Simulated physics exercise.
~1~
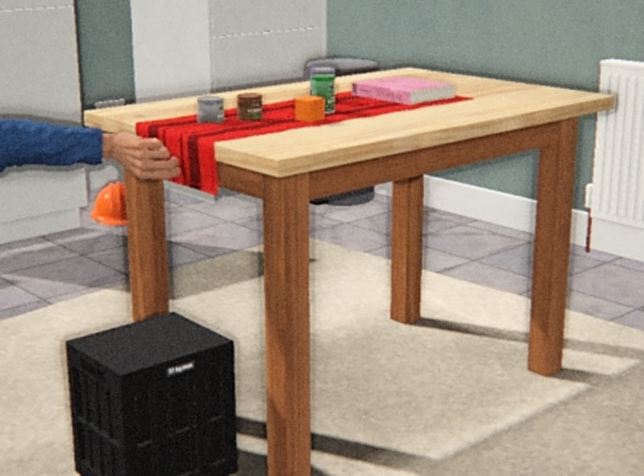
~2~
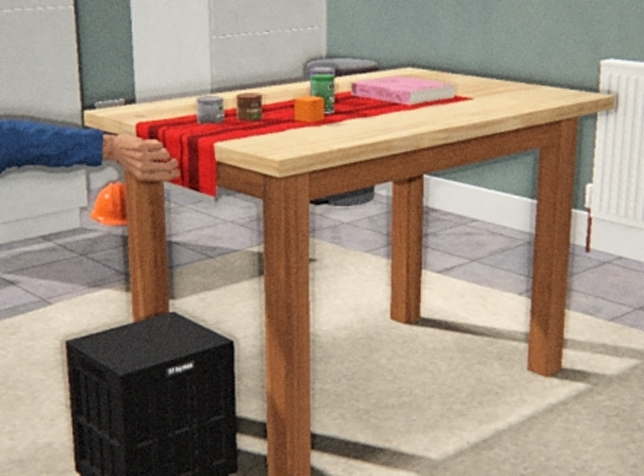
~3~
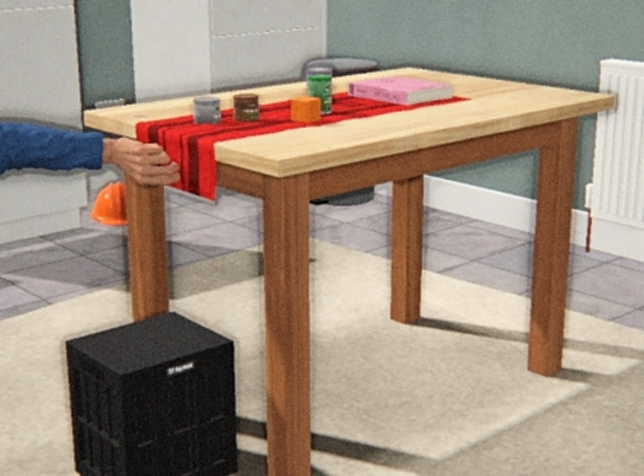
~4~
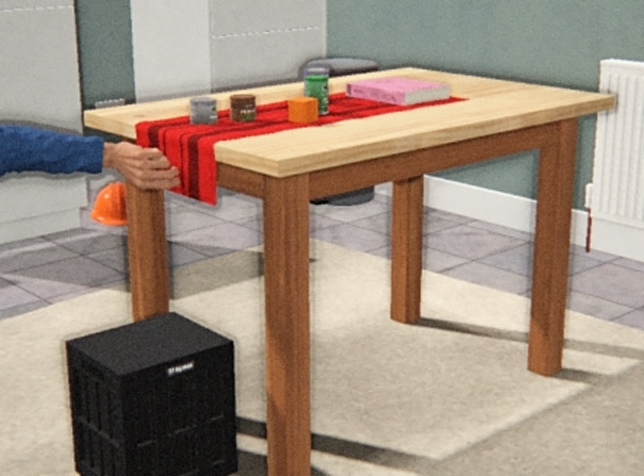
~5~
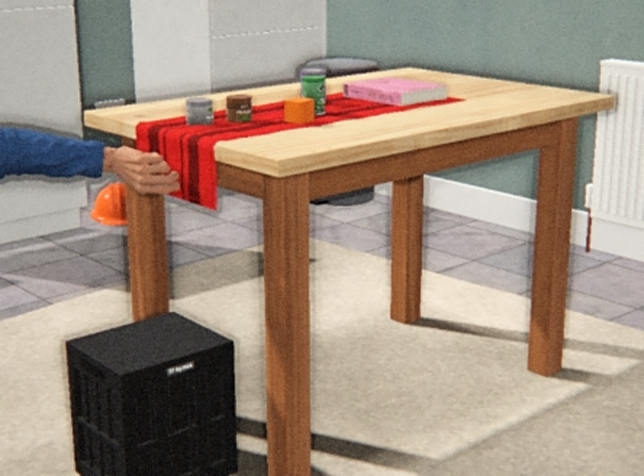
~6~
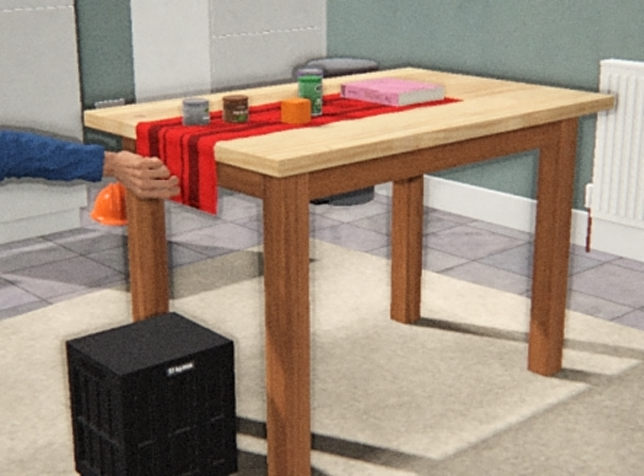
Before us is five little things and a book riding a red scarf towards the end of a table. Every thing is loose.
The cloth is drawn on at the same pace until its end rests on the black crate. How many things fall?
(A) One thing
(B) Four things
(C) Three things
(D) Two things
C, three things.
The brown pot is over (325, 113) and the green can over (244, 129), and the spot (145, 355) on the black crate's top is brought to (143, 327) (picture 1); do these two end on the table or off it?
Brown pot stays, green can is gone.
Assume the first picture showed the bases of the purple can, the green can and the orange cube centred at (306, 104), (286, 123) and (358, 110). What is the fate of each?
Outcome: Purple can is still in place, green can is gone, orange cube is still in place.
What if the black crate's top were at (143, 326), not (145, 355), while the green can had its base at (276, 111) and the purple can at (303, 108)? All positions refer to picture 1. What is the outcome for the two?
As for the green can, it stays in place; as for the purple can, it stays in place.
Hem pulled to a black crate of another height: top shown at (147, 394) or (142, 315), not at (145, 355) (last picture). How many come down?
The tally is 4 and 2.
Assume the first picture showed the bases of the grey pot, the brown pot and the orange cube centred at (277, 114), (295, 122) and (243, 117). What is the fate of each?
Of the three, the grey pot takes a tumble, the brown pot takes a tumble, the orange cube takes a tumble.
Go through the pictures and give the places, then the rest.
The first frame shows hem (218, 195); grey pot (210, 98); brown pot (250, 95); orange cube (310, 98); green can (323, 75); purple can (323, 69); top of the crate (145, 355).
The second frame shows hem (217, 196); grey pot (210, 98).
The third frame shows hem (216, 201); brown pot (246, 95).
The fourth frame shows hem (216, 205); orange cube (303, 99); top of the crate (145, 355).
The fifth frame shows hem (218, 210); green can (313, 77).
The sixth frame shows hem (218, 214); grey pot (195, 100); brown pot (235, 97); orange cube (296, 100); green can (310, 77); purple can (310, 70).
Early on, hem near (177, 270); grey pot gone.
Midway, hem on the crate; grey pot, brown pot and orange cube gone.
Finally, hem on the crate; grey pot, brown pot and orange cube gone. It carries off three.
